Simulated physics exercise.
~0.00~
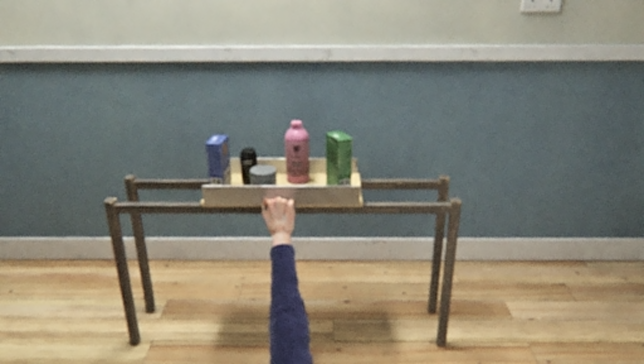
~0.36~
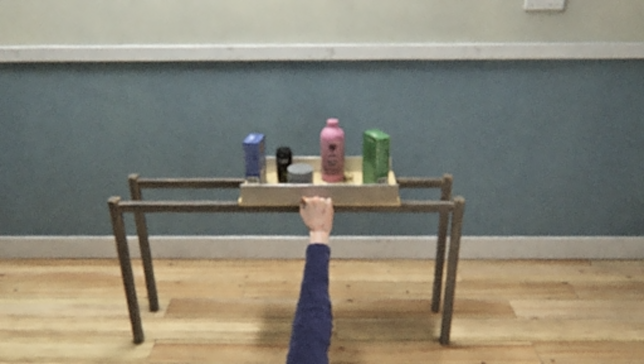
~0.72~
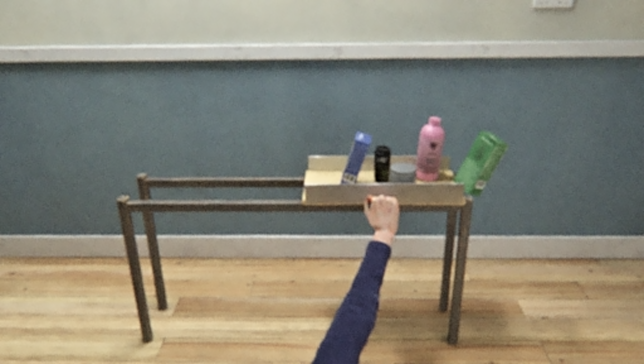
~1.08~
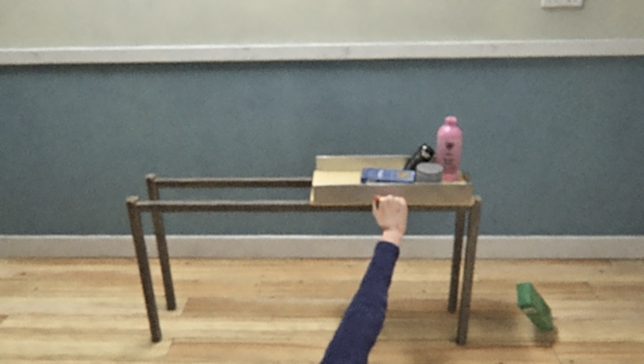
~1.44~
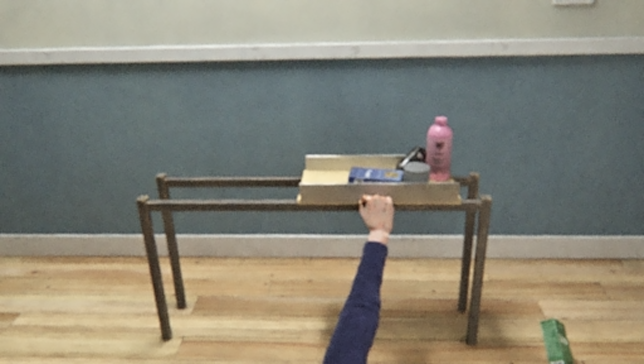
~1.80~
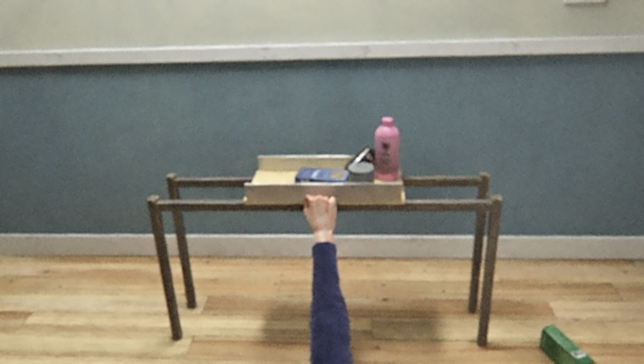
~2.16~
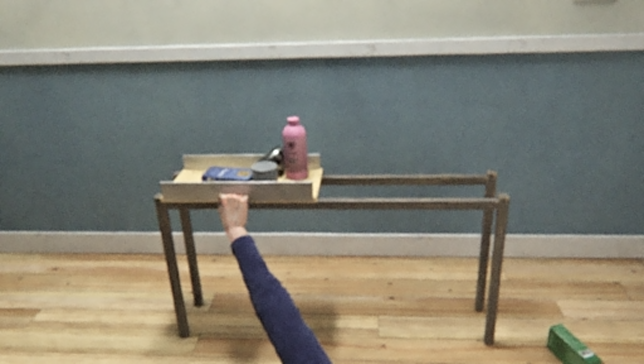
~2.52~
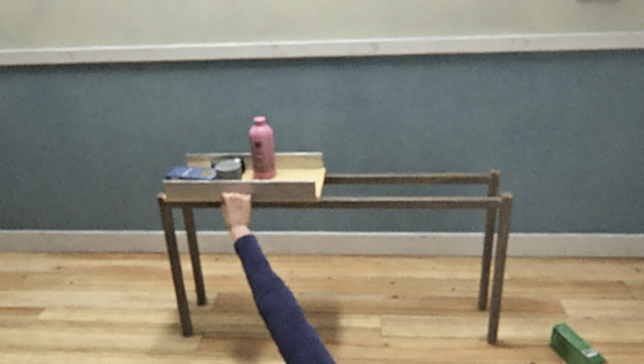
A hand slides a tray right, toppling items and dropping a green carton, then left.
